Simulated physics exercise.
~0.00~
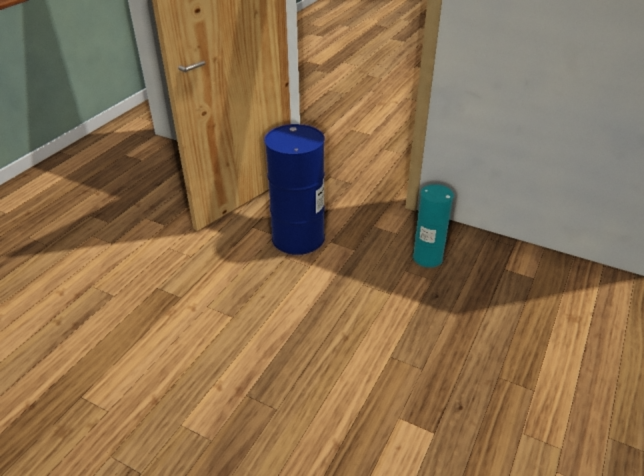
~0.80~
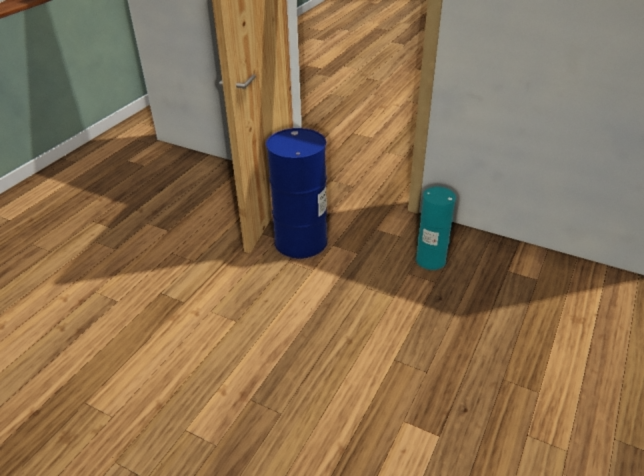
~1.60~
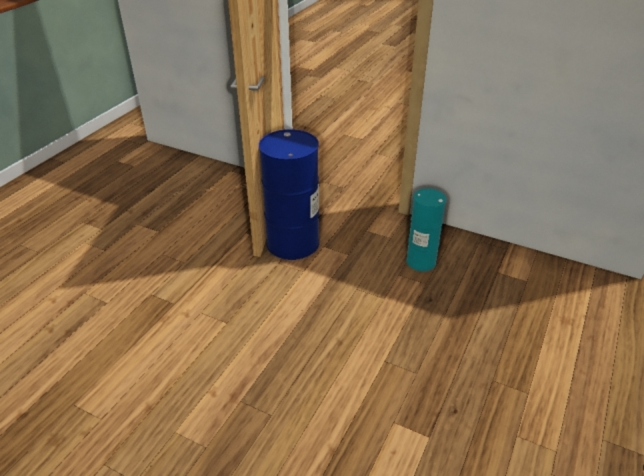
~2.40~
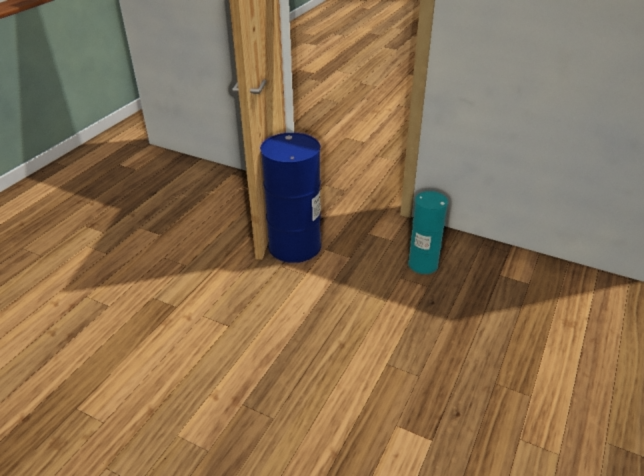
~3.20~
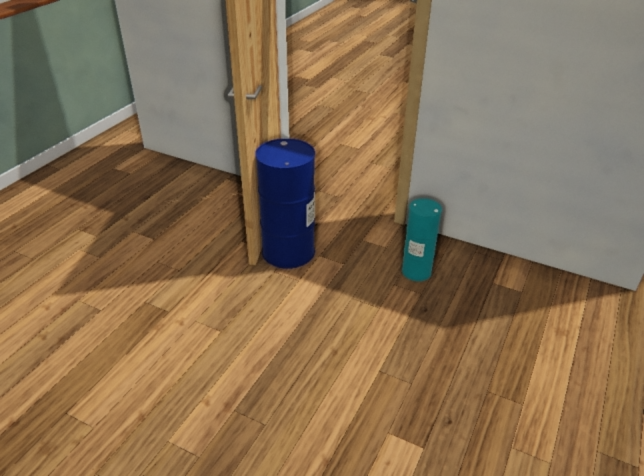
A wooden door swung partway from its wide-open position towards the doorway, then stayed still beside a tall blue drum, still well open, while the drum and a smaller turquoise canister to the right stood in place on the wood floor.
